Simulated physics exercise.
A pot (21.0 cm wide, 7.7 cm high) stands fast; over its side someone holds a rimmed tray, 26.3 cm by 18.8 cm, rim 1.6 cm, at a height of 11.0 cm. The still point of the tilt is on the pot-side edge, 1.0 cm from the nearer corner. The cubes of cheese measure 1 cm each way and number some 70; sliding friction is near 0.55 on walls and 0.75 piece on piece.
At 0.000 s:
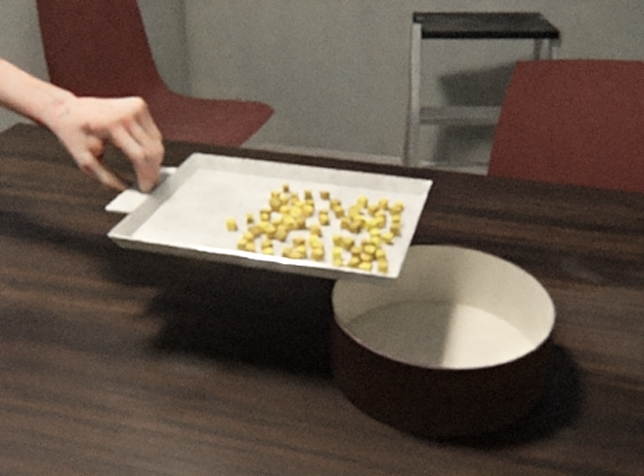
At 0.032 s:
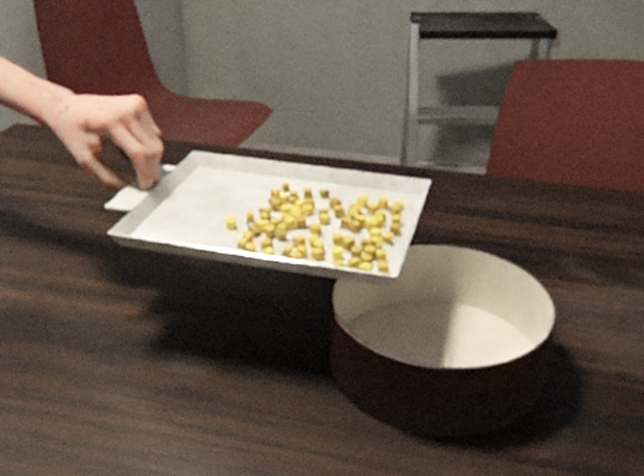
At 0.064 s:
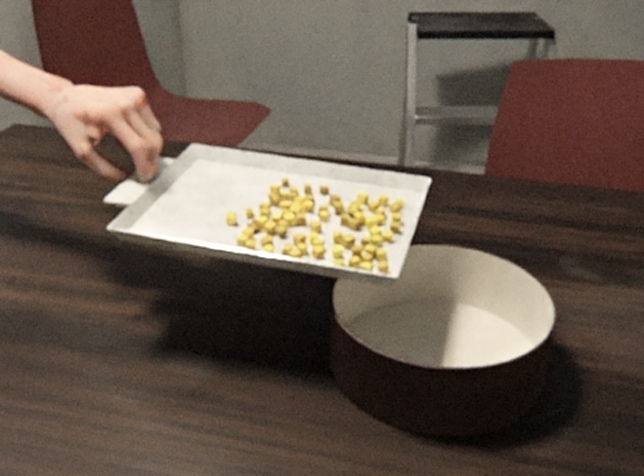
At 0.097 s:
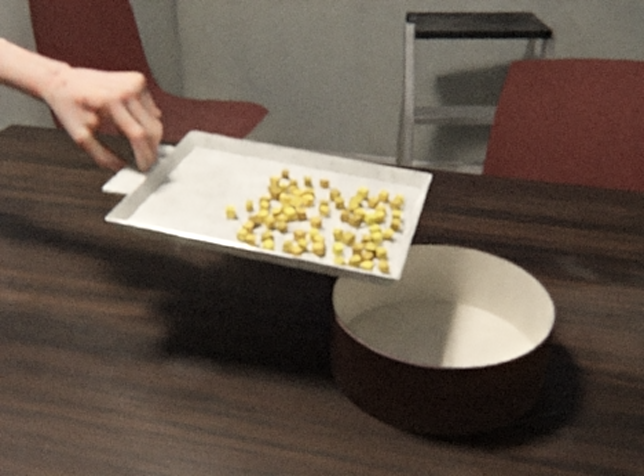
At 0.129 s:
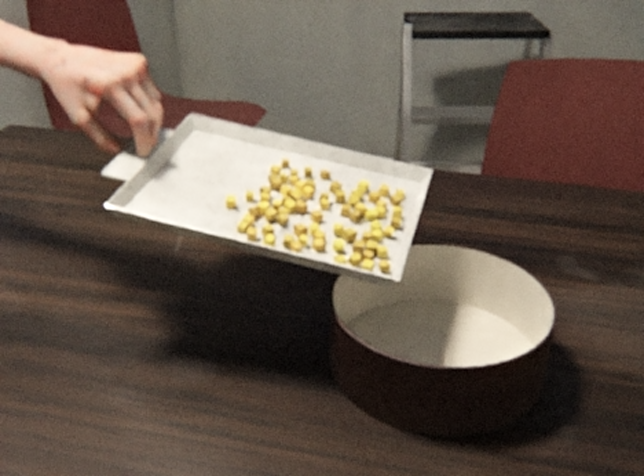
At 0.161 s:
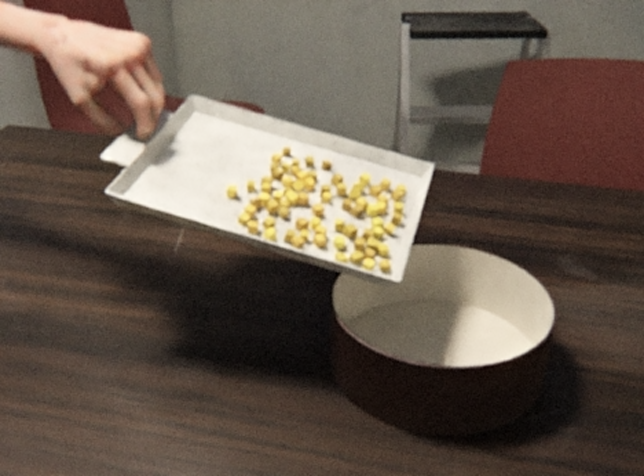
In this clip, a hand holds a rimmed white tray of small yellow cubes beside a dark pot on a wooden table, then raises its left end so the tray slopes down to the right while the cubes barely shift.
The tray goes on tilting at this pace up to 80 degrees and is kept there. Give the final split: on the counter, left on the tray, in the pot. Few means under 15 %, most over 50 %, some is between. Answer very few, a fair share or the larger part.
Counter very few, tray very few, pot the larger part.
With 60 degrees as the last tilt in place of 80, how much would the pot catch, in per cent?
It would be near 75 per cent.
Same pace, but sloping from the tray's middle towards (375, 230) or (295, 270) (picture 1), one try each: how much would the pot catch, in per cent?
Some 80 and 60 per cent.
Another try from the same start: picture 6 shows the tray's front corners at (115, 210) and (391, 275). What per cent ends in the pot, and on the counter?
Pot 60, counter 40.
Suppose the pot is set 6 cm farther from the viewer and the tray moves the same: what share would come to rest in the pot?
In that case some 30 per cent.
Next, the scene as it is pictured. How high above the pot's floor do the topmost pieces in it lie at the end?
About 2.0 cm.
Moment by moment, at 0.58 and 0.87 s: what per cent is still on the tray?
About 95, 5.
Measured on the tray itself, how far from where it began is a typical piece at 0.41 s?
About 1 cm.
After 0.41 s, tilt 47 degrees; the tray holds 100 %, the pot 0 %.
After 0.58 s, tilt 69 degrees; the tray holds 95 %, the pot 0 %.
After 0.87 s, tilt 80 degrees; the tray holds 5 %, the pot 95 %.
By 1.8 s all is still; counter 0 %, tray 0 %, pot 100 %.
